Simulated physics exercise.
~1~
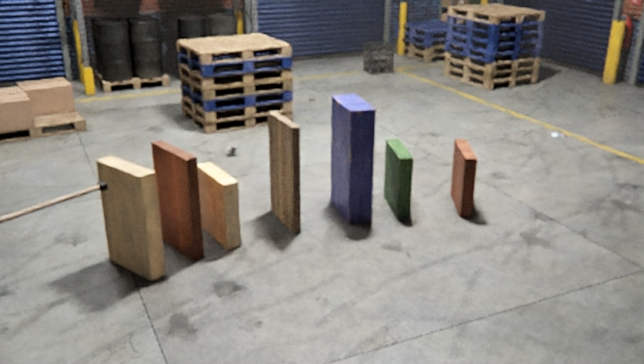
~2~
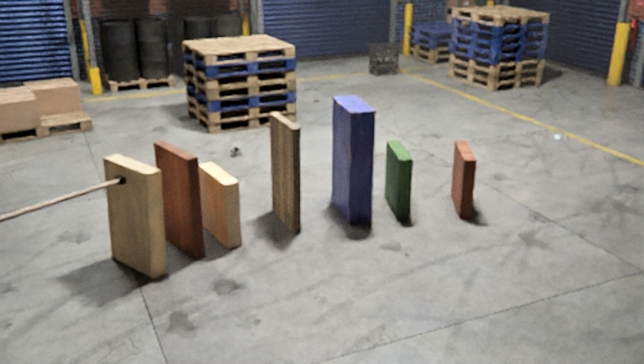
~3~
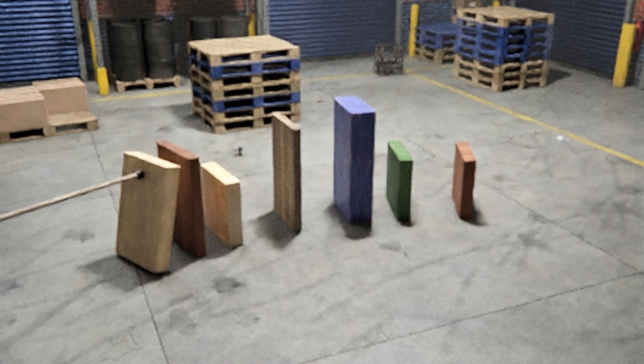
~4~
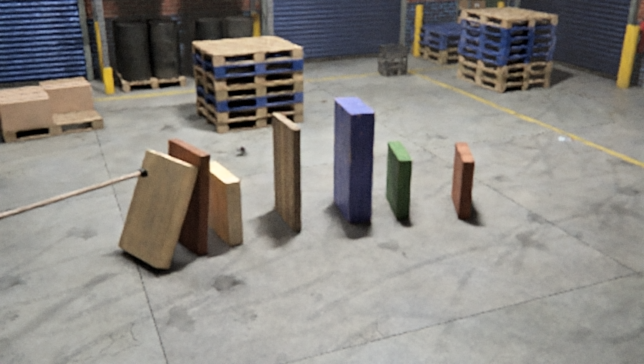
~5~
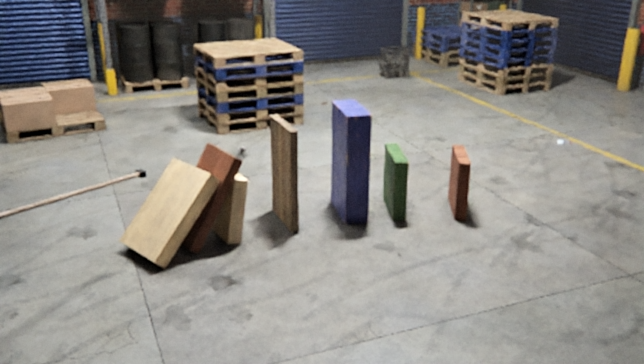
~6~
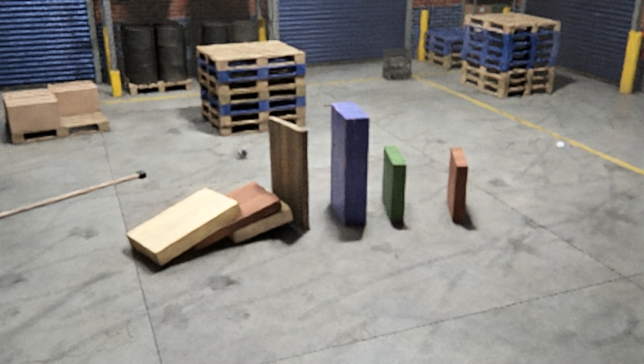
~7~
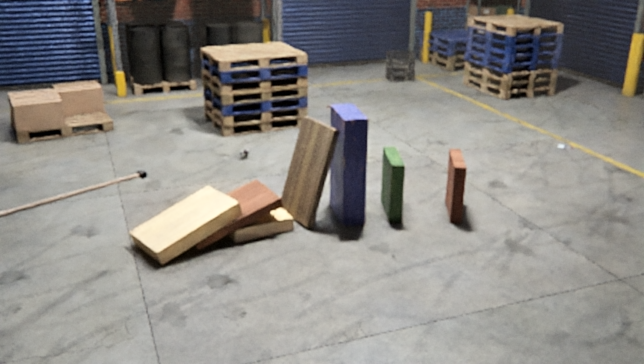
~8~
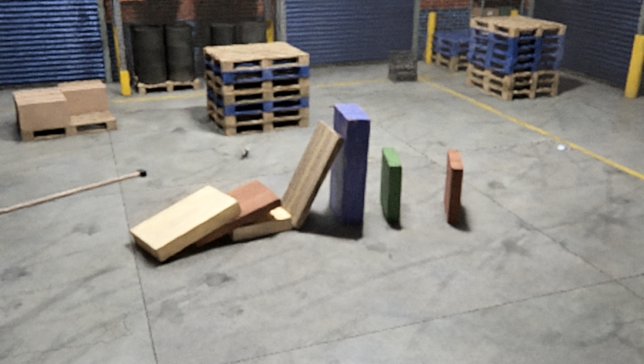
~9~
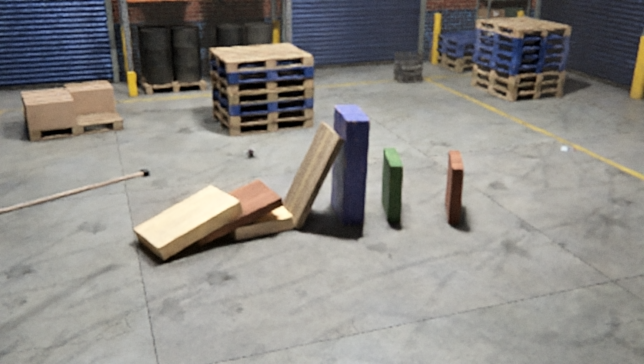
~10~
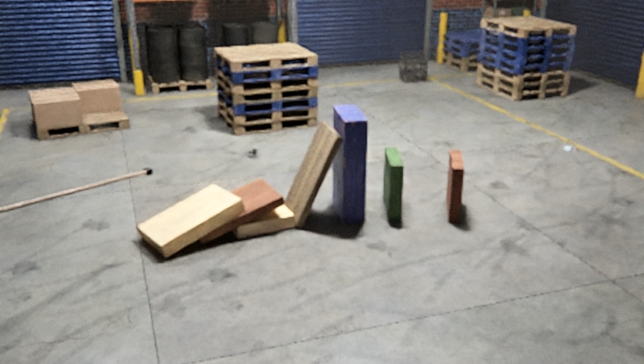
Seven upright boards in a warehouse, a pole tipping the first, three toppling and a fourth leaning on the standing blue one.
